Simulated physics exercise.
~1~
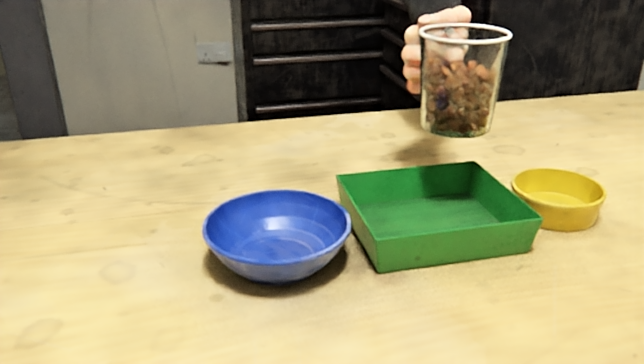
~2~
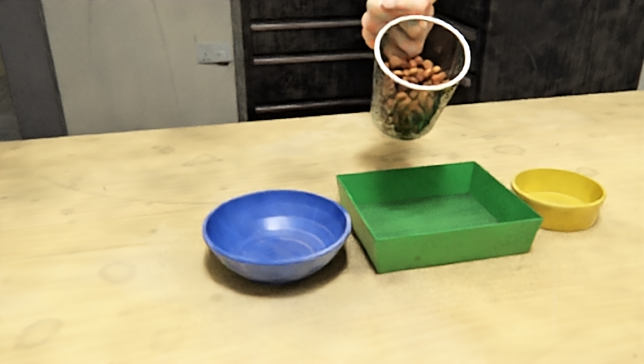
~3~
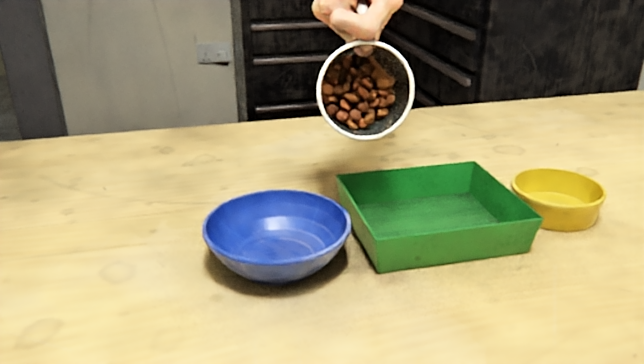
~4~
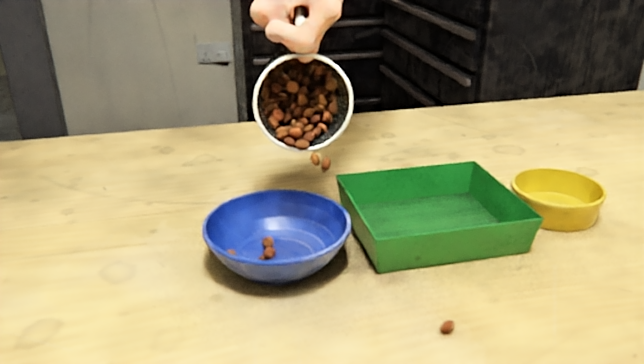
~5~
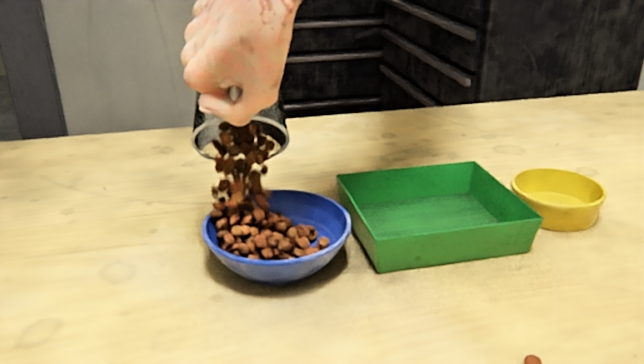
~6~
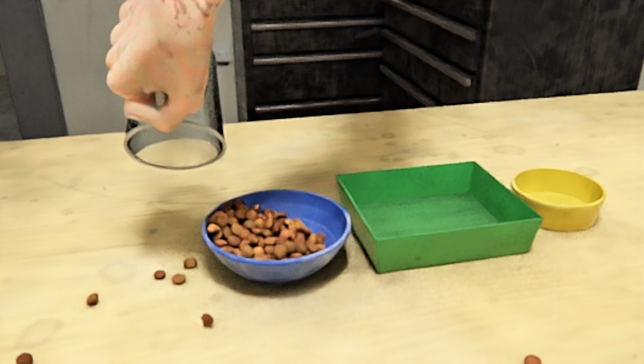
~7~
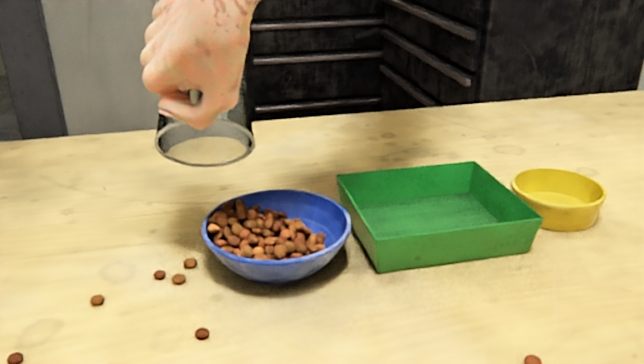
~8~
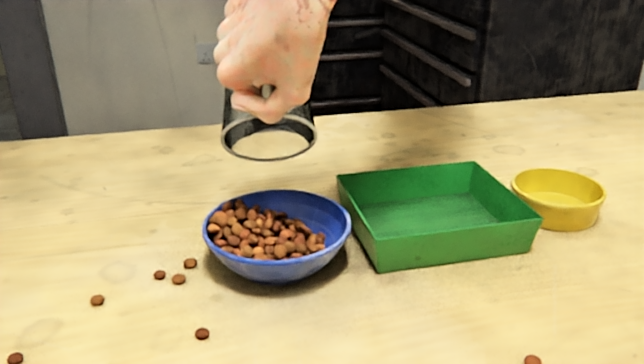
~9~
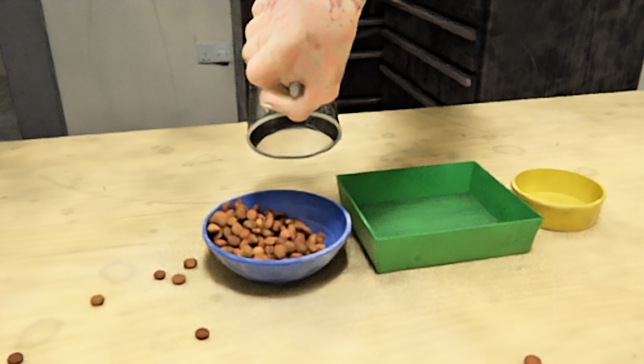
A hand tips a cup of brown kibble into the blue bowl, spilling a few.
